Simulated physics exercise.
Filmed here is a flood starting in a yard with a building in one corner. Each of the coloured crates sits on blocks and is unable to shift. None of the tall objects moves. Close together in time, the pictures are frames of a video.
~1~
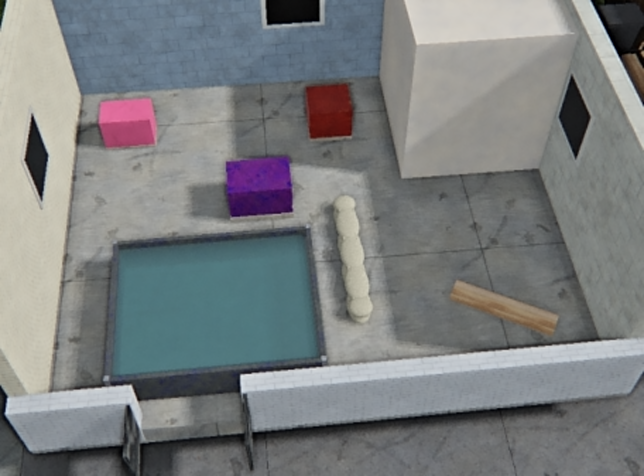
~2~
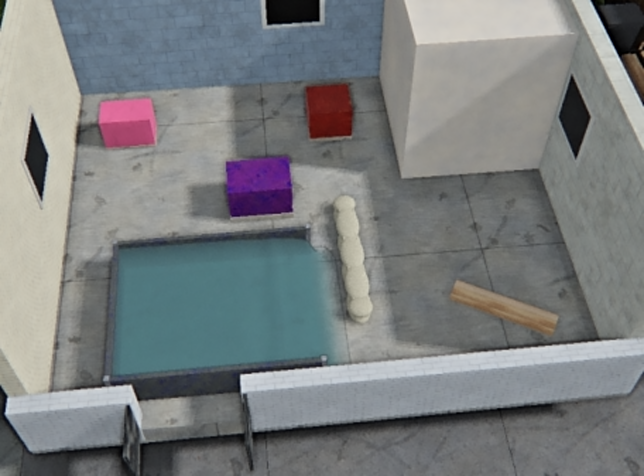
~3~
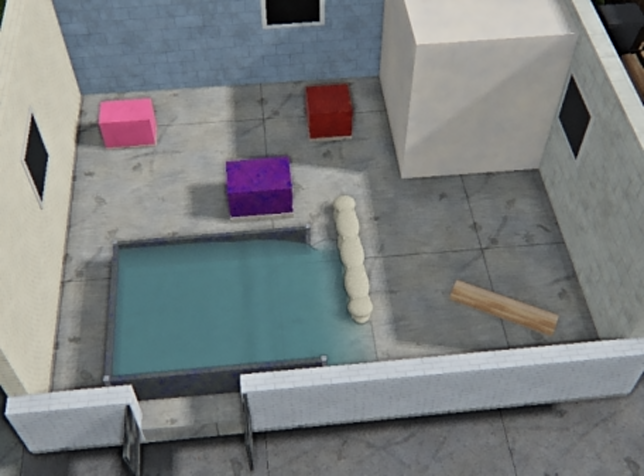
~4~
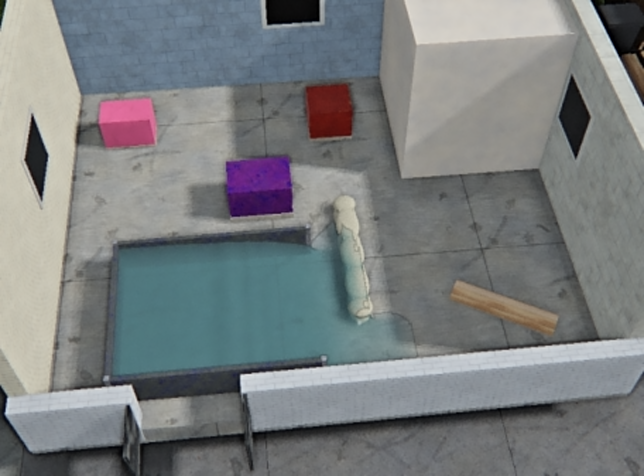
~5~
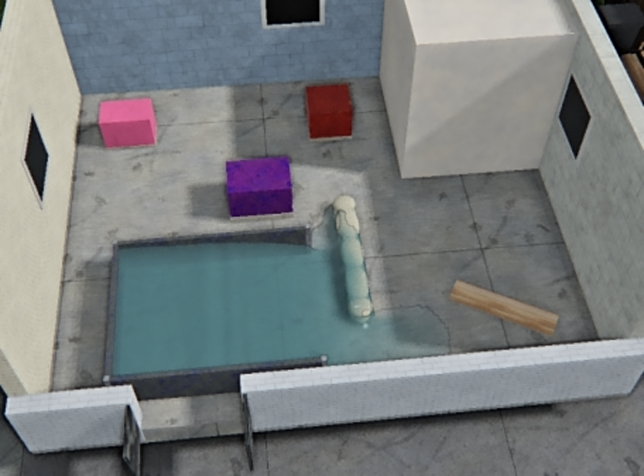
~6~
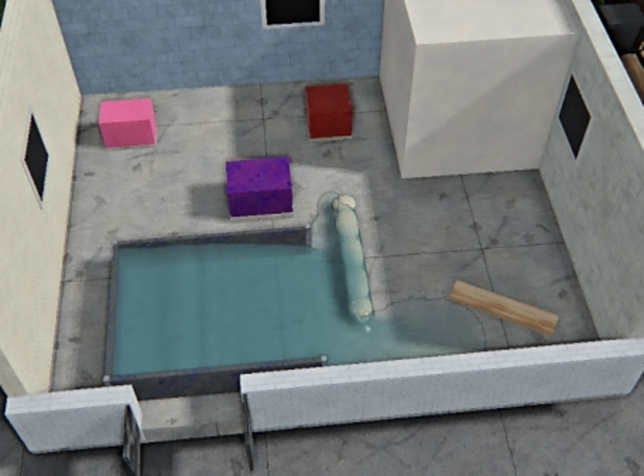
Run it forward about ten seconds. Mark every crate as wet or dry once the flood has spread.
Pink crate: Wet, purple crate: Wet, red crate: Wet.
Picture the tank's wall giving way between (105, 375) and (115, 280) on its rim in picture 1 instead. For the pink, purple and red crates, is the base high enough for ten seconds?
Note: Pink gets flooded; purple is never reached; red gets flooded.
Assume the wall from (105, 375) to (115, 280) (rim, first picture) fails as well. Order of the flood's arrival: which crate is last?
That would be the red-painted one.
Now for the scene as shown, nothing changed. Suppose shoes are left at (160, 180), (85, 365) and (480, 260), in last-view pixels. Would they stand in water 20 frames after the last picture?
First spot clear, second spot clear, third spot swamped.
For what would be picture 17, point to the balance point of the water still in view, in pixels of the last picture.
Near (316, 310) in the last view.
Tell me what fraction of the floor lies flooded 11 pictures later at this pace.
It should be close to 45 %.
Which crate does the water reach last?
Easy - the pink-painted one.
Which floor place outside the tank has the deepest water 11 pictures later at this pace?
About (600, 358).
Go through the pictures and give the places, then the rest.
In the first picture, still water in the open tank at (215, 302).
In the second picture, the front is at a hidden place, out from the gap at (314, 306).
In the third picture, water pours out at (314, 308) and has run to a hidden place.
In the fourth picture, water pours out at (314, 308) and has run to (336, 225).
In the fifth picture, the front is at (333, 210), out from the gap at (314, 308).
In the sixth picture, water pours out at (314, 308) and has run to (477, 352).
A moment on, water covers 30 % of the floor; the pink crate not reached, the purple crate water round its plinth, the red crate water round its plinth.
Next, water covers 45 % of the floor; the pink crate not reached, the purple crate water round its plinth, the red crate water round its plinth.
Then, water covers 55 % of the floor; the pink crate not reached, the purple crate water round its plinth, the red crate water round its plinth.
Later, water covers 80 % of the floor; the pink crate water round its plinth, the purple crate water round its plinth, the red crate water round its plinth.
In the end, water covers 95 % of the floor; the pink crate was topped, the purple crate was topped, the red crate was topped.
